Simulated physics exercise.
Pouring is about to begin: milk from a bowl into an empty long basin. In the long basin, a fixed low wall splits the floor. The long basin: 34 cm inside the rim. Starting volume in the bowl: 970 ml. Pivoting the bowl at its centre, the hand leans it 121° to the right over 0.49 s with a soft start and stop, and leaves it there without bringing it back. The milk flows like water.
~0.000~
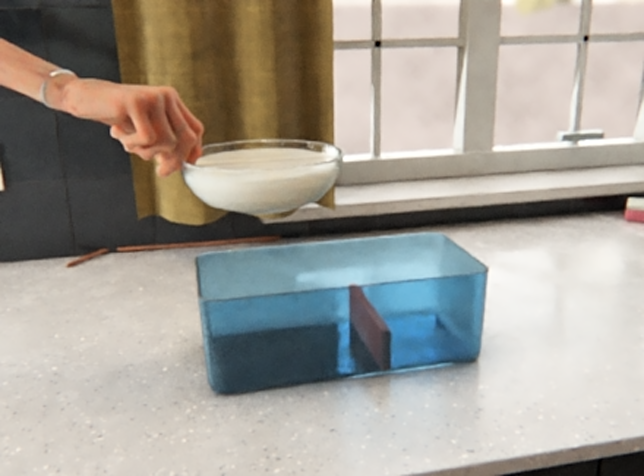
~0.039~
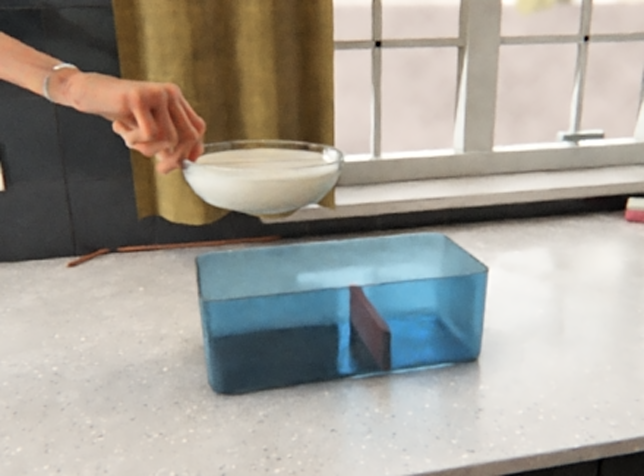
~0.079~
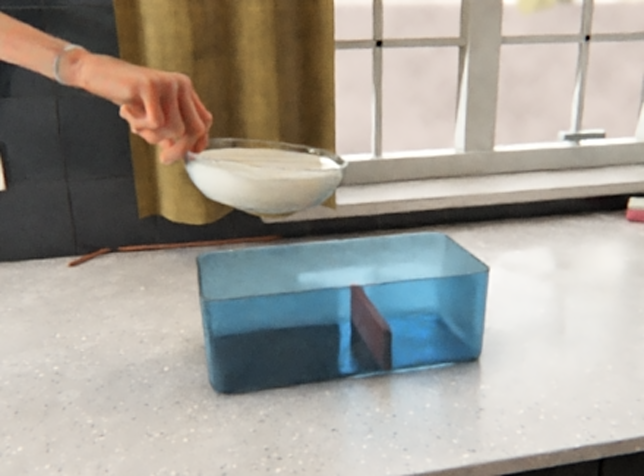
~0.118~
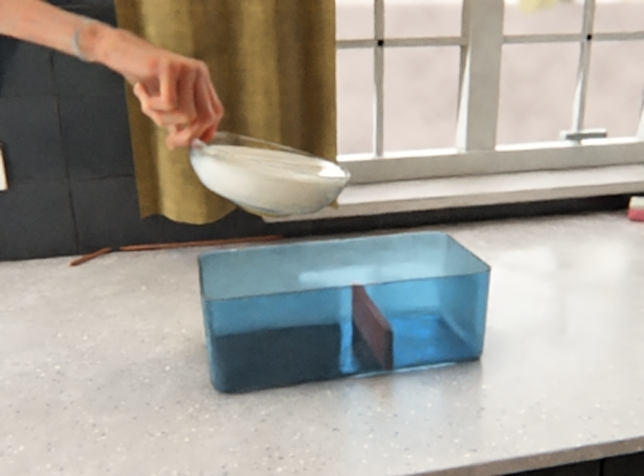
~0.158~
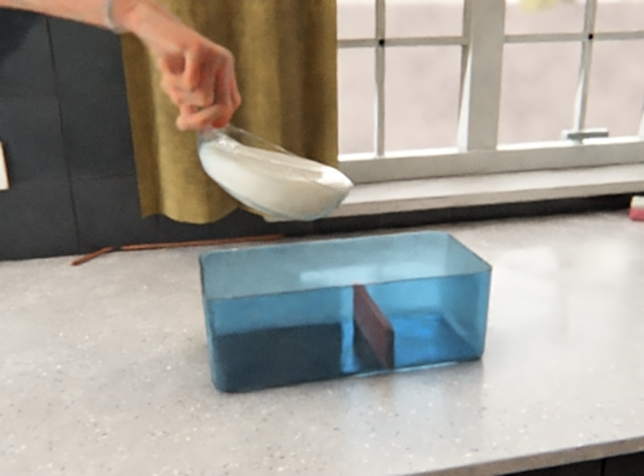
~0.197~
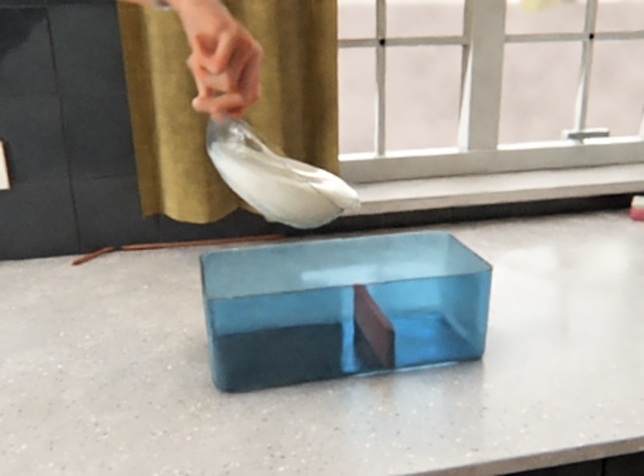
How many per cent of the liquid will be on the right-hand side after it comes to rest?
Some 28 per cent will be on the right-hand side.
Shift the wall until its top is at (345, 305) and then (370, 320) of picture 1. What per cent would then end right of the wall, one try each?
First try about 55 %, second try about 35 %.
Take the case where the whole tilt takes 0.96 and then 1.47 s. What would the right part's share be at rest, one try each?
The first try gives 55 percent and the second 70 percent.
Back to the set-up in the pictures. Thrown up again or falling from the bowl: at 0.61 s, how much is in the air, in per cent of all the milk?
Estimate: Around 20 per cent.
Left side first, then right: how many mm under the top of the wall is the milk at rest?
For the left, around 34 mm; for the right, around 40 mm.
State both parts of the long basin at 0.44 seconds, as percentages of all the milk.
68 per cent left and 30 right, roughly.
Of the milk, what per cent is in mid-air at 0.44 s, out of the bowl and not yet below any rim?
Close to 2 in a hundred.
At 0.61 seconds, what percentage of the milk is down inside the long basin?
Close to 78 in a hundred.
By 0.44 s the tilt is 117° and 0 per cent is still to pour, 68 is left of the wall and 29 right of it.
By 0.61 s the tilt is 121° and 0 per cent is still to pour, 54 is left of the wall and 25 right of it.
By 0.79 s the tilt is 121° and 0 per cent is still to pour, 60 is left of the wall and 28 right of it.
By 0.99 s the tilt is 121° and 0 per cent is still to pour, 63 is left of the wall and 28 right of it.
At rest 63 per cent lies left of the wall, 28 right of it and 9 outside.
